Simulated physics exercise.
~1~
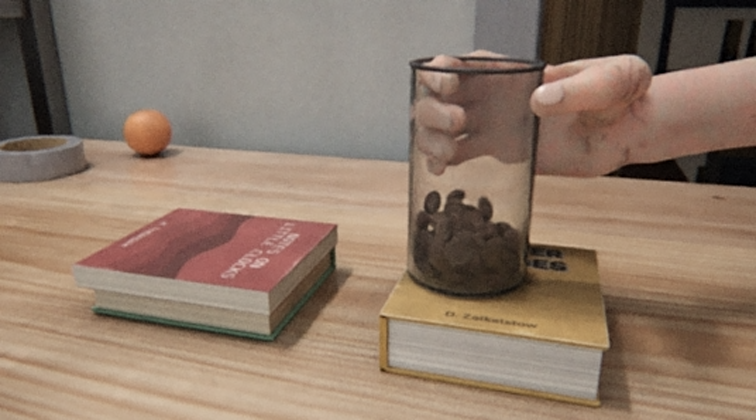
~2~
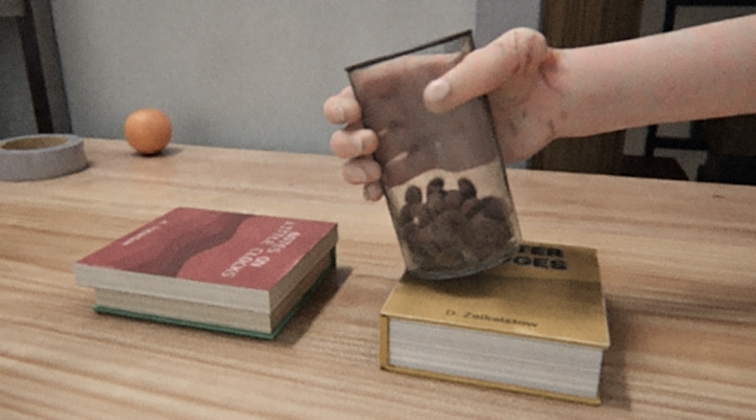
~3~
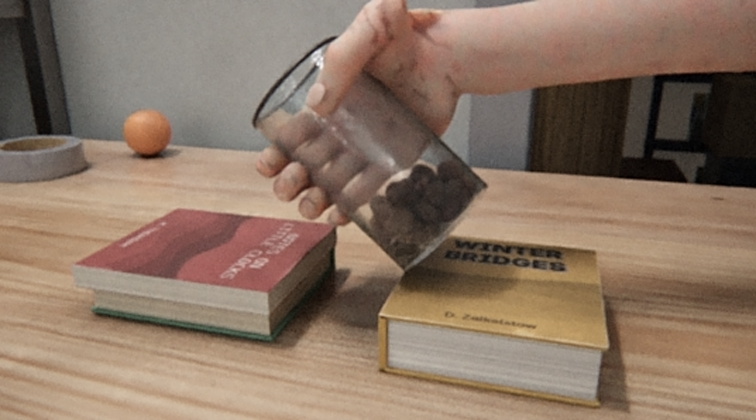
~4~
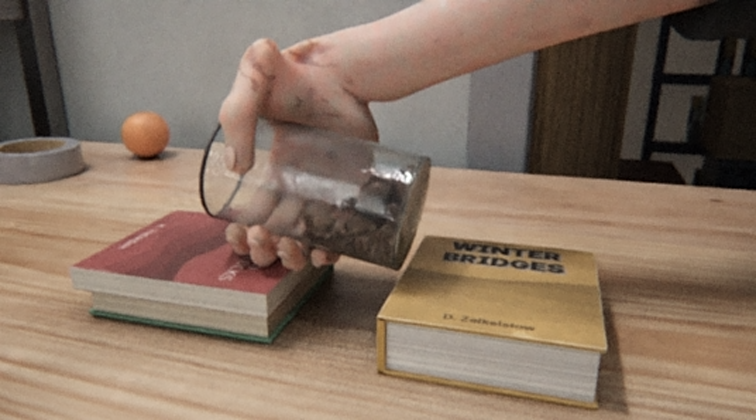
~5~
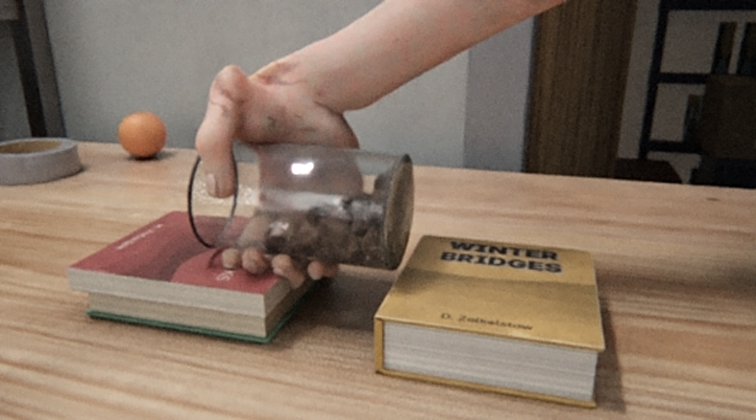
A hand lifted a clear glass partly filled with small dark pieces off a yellow book, tipped it steadily to the left, and laid it on its side against the red book's stack, with all the pieces still inside.
